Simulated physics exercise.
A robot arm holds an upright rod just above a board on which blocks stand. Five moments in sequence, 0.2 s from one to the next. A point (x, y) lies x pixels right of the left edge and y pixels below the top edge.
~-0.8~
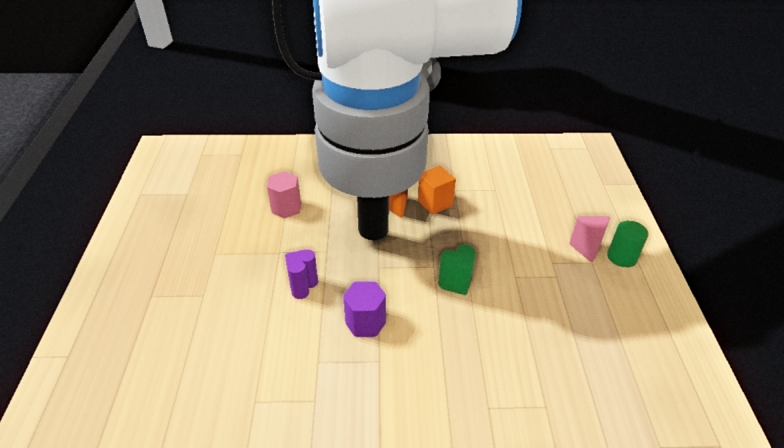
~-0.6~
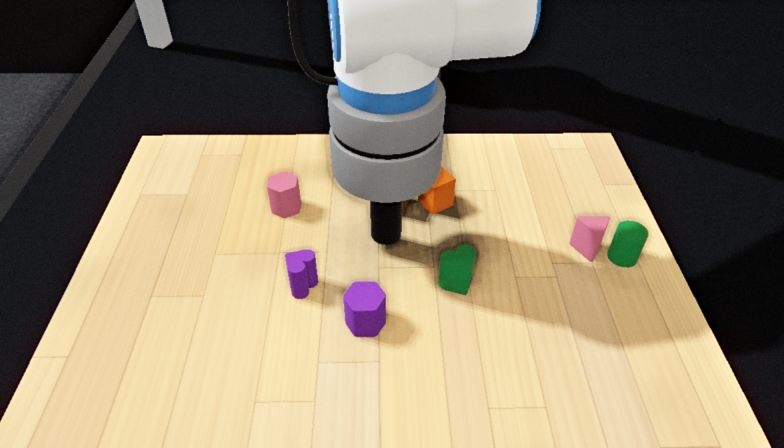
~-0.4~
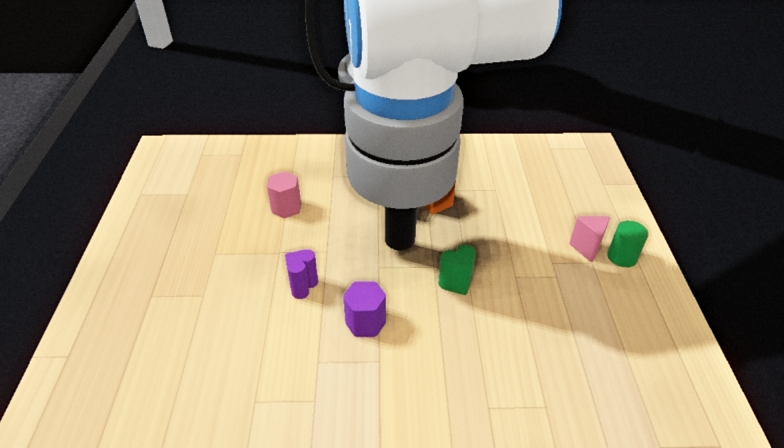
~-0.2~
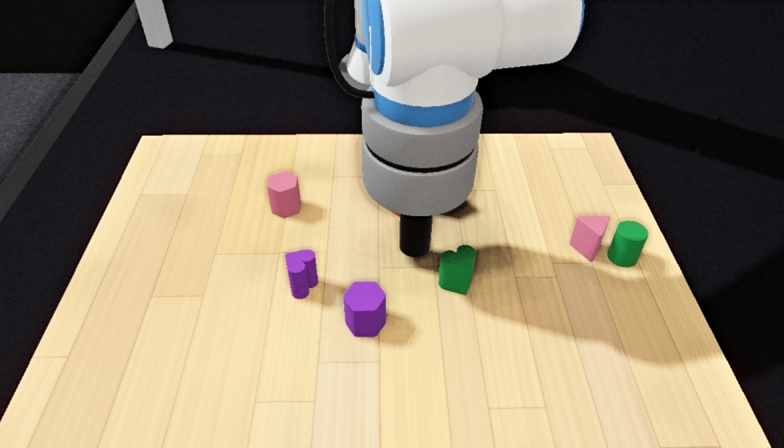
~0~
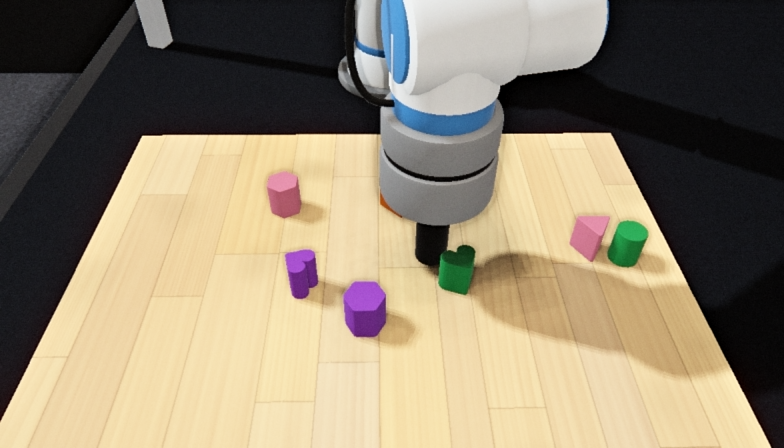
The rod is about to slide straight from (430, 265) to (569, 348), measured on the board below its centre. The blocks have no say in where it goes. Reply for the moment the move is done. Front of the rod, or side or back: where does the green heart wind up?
The green heart won't leave the front of the rod.
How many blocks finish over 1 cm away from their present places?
My guess is one.
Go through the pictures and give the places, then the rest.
In the first frame, rod's lower end at (374, 230); orange triangle hidden; green heart at (460, 256).
In the second frame, rod at (386, 235); blocks still.
In the third frame, rod at (400, 240); blocks still.
In the fourth frame, rod at (415, 247); blocks still.
In the fifth frame, rod at (431, 255); orange triangle hidden; green heart at (460, 256).
One third of the way, rod at (474, 280); green heart at (500, 280), turned 15° anticlockwise.
Two thirds of the way, rod at (522, 309); green heart at (551, 310), turned 15° anticlockwise.
At the end, rod at (573, 339); orange triangle still; green heart at (606, 343).
